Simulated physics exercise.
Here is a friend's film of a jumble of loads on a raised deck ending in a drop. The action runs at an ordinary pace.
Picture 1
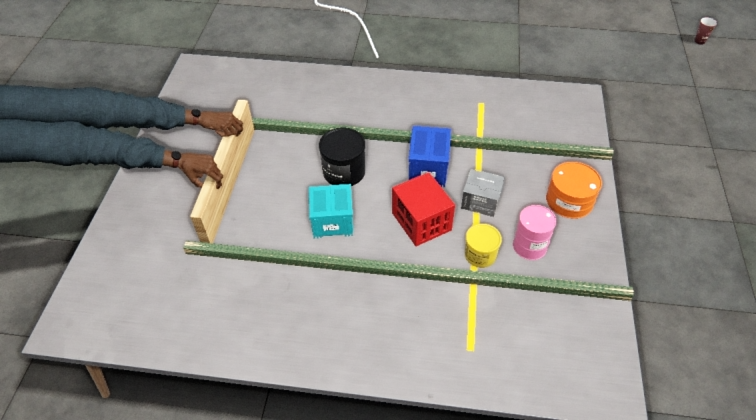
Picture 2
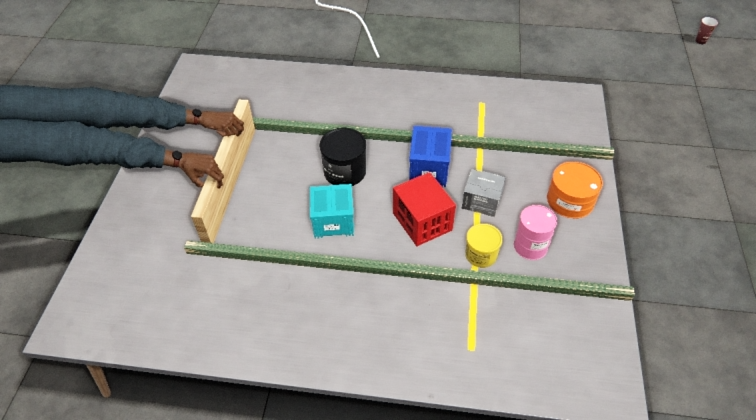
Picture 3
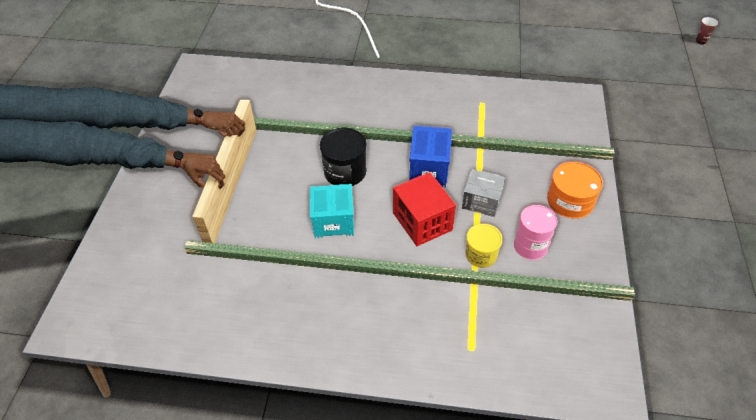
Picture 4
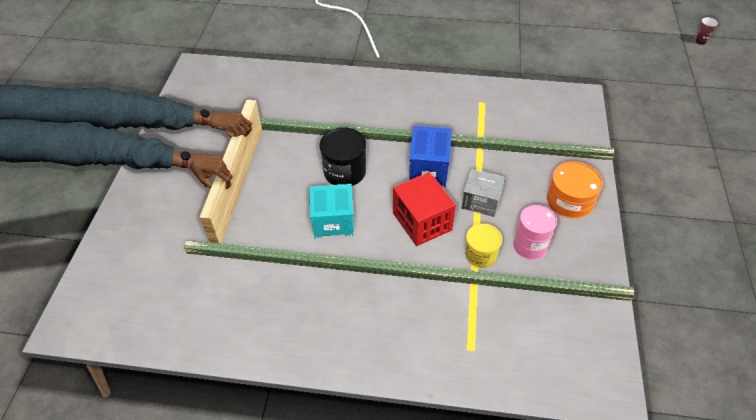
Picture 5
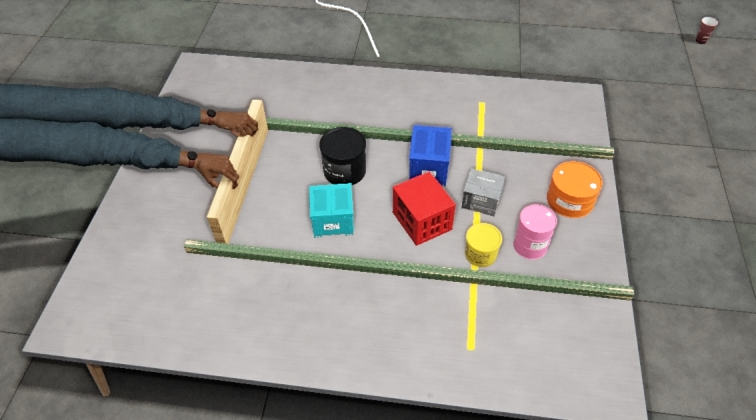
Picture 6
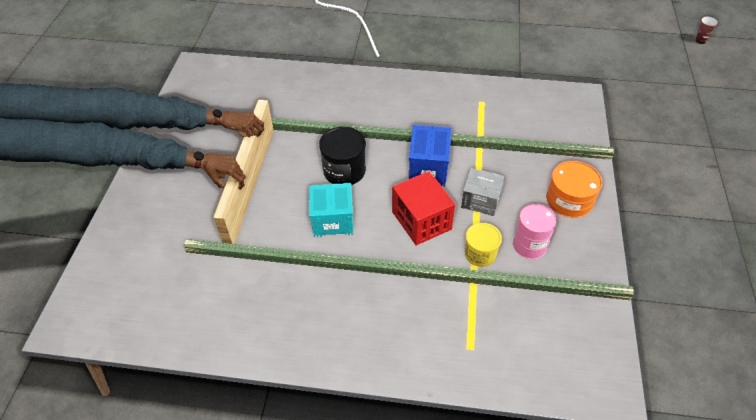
On a raised grey deck, a jumble of coloured crates, pails and canisters sits between two green rails, some beside a yellow tape line. Two hands at the left grip a wooden plank, at first nearly still, then push it slowly a short way right, while the loads stay in place.
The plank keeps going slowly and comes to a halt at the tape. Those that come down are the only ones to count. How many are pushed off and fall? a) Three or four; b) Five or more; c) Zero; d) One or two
The answer is c.
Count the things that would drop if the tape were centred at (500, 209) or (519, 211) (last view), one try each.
Counts: 1, 1.
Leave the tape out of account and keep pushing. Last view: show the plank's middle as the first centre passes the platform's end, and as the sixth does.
Its centre point is roughly (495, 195) and later (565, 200).
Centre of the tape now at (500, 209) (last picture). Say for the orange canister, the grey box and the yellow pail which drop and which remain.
Lab note: Orange canister comes off; grey box is safe; yellow pail is safe.
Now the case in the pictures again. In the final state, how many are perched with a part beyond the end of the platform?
In total, 1 of them.
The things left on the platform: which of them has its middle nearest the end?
It's the orange canister.
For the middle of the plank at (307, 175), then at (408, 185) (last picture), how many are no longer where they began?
By the first moment it's 0, by the second it's 5.
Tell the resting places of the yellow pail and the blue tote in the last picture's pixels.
The first comes to rest at (537, 254), and the second at (539, 162).
Early on, none off yet; orange canister at rest near (573, 189); pink canister at rest near (534, 232); yellow pail at rest near (482, 245).
Finally, the number that fall off is zero.
